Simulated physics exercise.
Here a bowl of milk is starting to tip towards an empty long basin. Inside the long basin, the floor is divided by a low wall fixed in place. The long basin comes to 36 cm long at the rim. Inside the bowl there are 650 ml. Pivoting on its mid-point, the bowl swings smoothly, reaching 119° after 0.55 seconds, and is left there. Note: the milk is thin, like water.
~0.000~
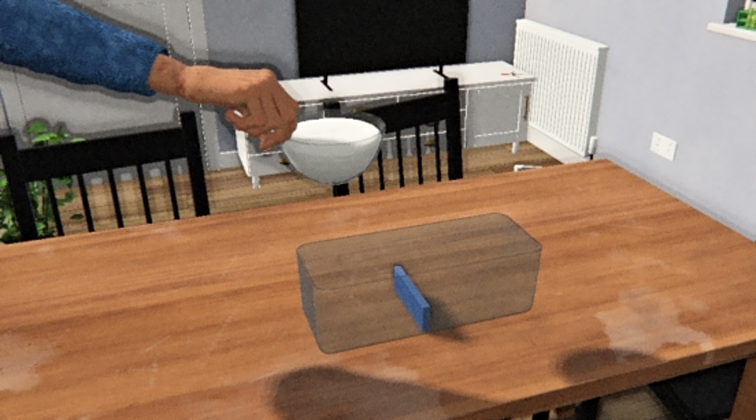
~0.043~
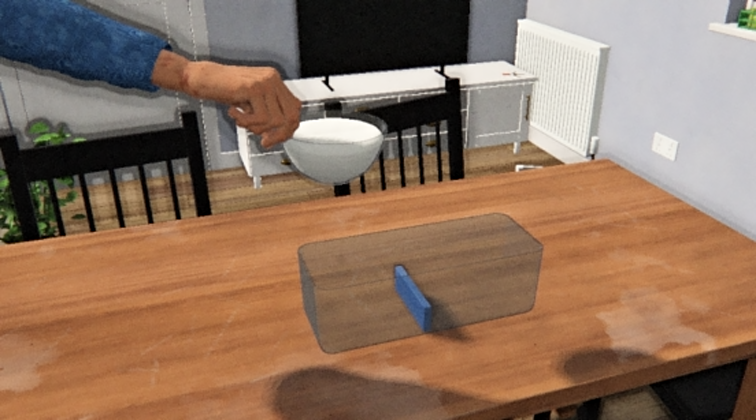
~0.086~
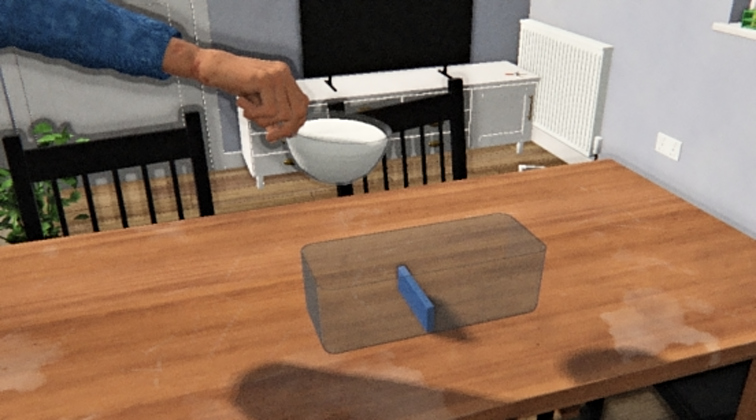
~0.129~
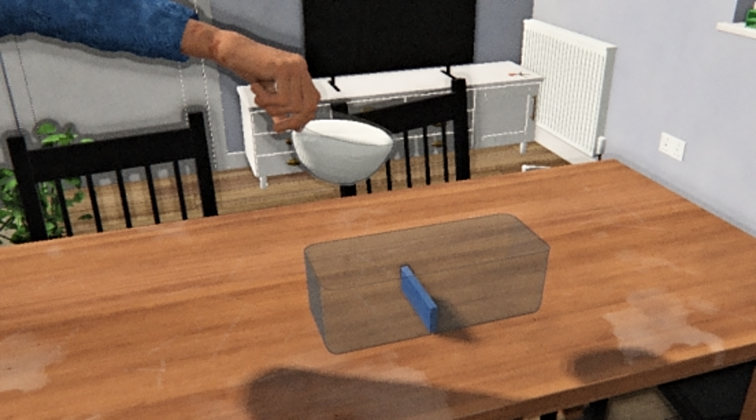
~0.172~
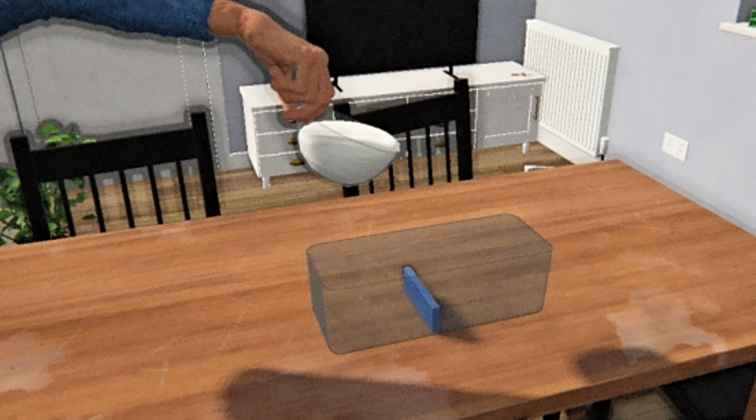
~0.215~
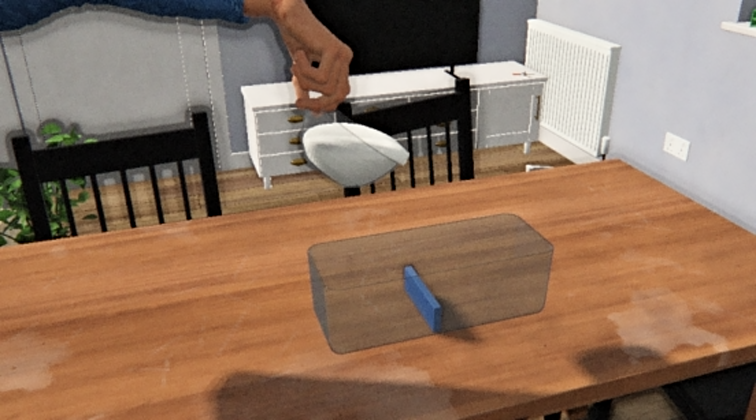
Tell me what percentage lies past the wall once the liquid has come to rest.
Some 54 per cent.
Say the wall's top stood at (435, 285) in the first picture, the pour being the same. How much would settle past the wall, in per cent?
In that case, some 20 percent.
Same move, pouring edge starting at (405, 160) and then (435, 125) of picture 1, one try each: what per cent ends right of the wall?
About 70 %, then about 80 %.
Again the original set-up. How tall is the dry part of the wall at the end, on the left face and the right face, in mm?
32 mm left, 32 mm right.
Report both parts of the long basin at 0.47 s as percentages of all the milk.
Around 10 on the left and around 44 on the right.
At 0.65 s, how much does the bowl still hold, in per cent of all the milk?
Close to 0 in a hundred.
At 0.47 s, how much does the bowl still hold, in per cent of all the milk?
Some 3 % of it is still there.
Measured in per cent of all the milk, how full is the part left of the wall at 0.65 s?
Left share: Approx. 42 %.
By 0.47 s the tilt is 112° and 3 per cent is still to pour, 9 is left of the wall and 44 right of it.
By 0.65 s the tilt is 119° and 0 per cent is still to pour, 42 is left of the wall and 52 right of it.
By 0.84 s the tilt is 119° and 0 per cent is still to pour, 40 is left of the wall and 53 right of it.
By 1.05 s the tilt is 119° and 0 per cent is still to pour, 41 is left of the wall and 54 right of it.
At rest 42 per cent lies left of the wall, 54 right of it and 5 outside.
